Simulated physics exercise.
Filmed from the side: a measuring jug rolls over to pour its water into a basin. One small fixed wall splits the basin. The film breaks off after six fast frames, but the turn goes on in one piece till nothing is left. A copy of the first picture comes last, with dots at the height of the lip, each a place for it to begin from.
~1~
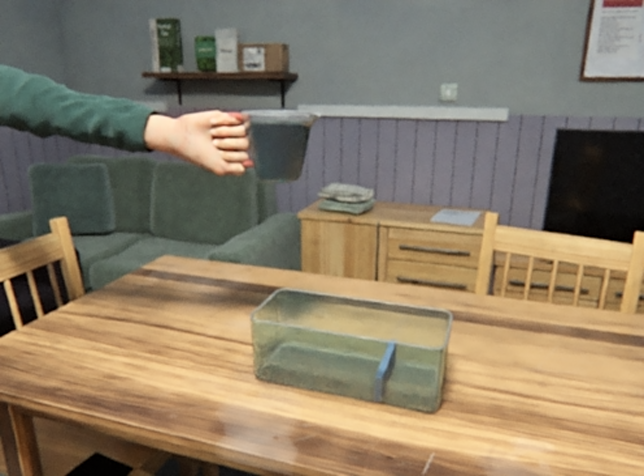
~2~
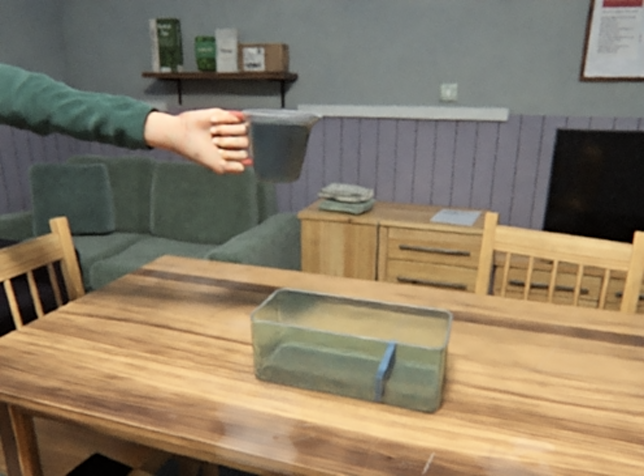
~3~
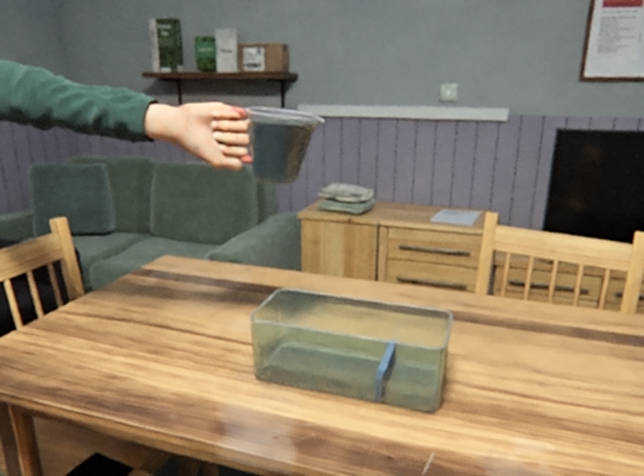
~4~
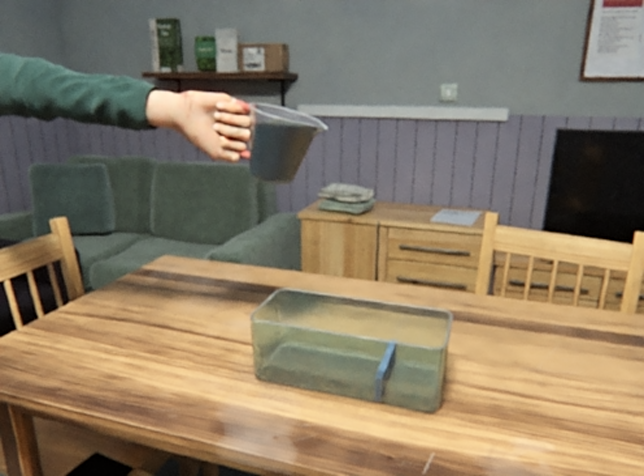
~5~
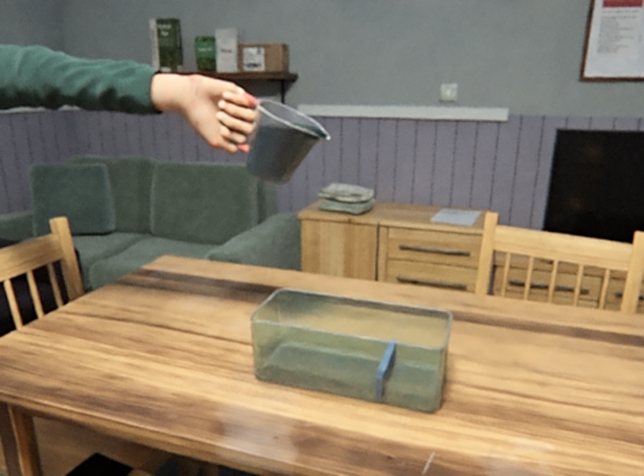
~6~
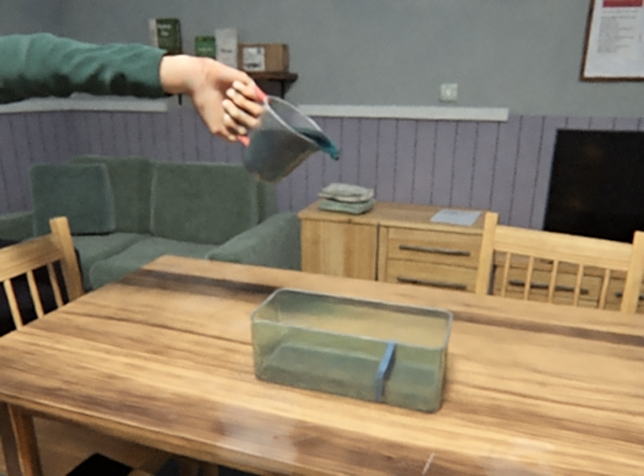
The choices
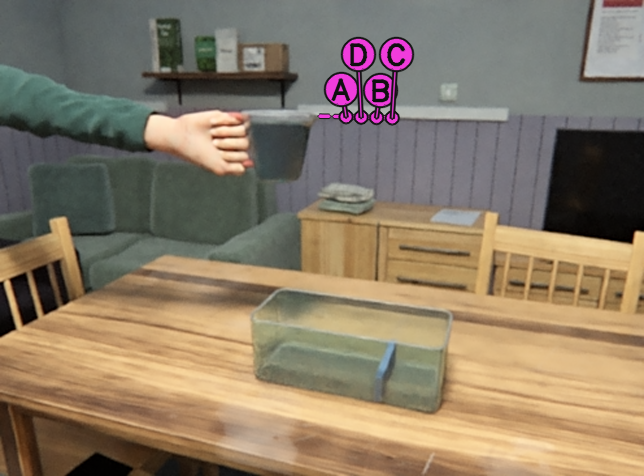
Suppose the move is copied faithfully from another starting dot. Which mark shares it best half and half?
A works best here.
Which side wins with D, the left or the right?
The right side.
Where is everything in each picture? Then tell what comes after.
In the first frame, upright, lip at (320, 116); basin from (255, 375) to (439, 411); top of the wall at (387, 357); nothing has left yet.
In the second frame, upright, lip at (320, 117); nothing has left yet.
In the third frame, tipped about 7°, lip at (323, 121); nothing has left yet.
In the fourth frame, tipped about 15°, lip at (326, 129); nothing has left yet.
In the fifth frame, tipped about 25°, lip at (328, 138); water is over the lip, down to (328, 138).
In the sixth frame, tipped about 37°, lip at (329, 150); water is over the lip, down to (335, 158).
On the marked copy, A at (346, 116); B at (376, 117); C at (392, 117); D at (361, 117).
If A is chosen, about 52 % ends left of the wall and 43 % right of it; 5 % is lost outside.
If B is chosen, about 31 % ends left of the wall and 63 % right of it; 6 % is lost outside.
If C is chosen, about 30 % ends left of the wall and 65 % right of it; 5 % is lost outside.
If D is chosen, about 29 % ends left of the wall and 64 % right of it; 6 % is lost outside.
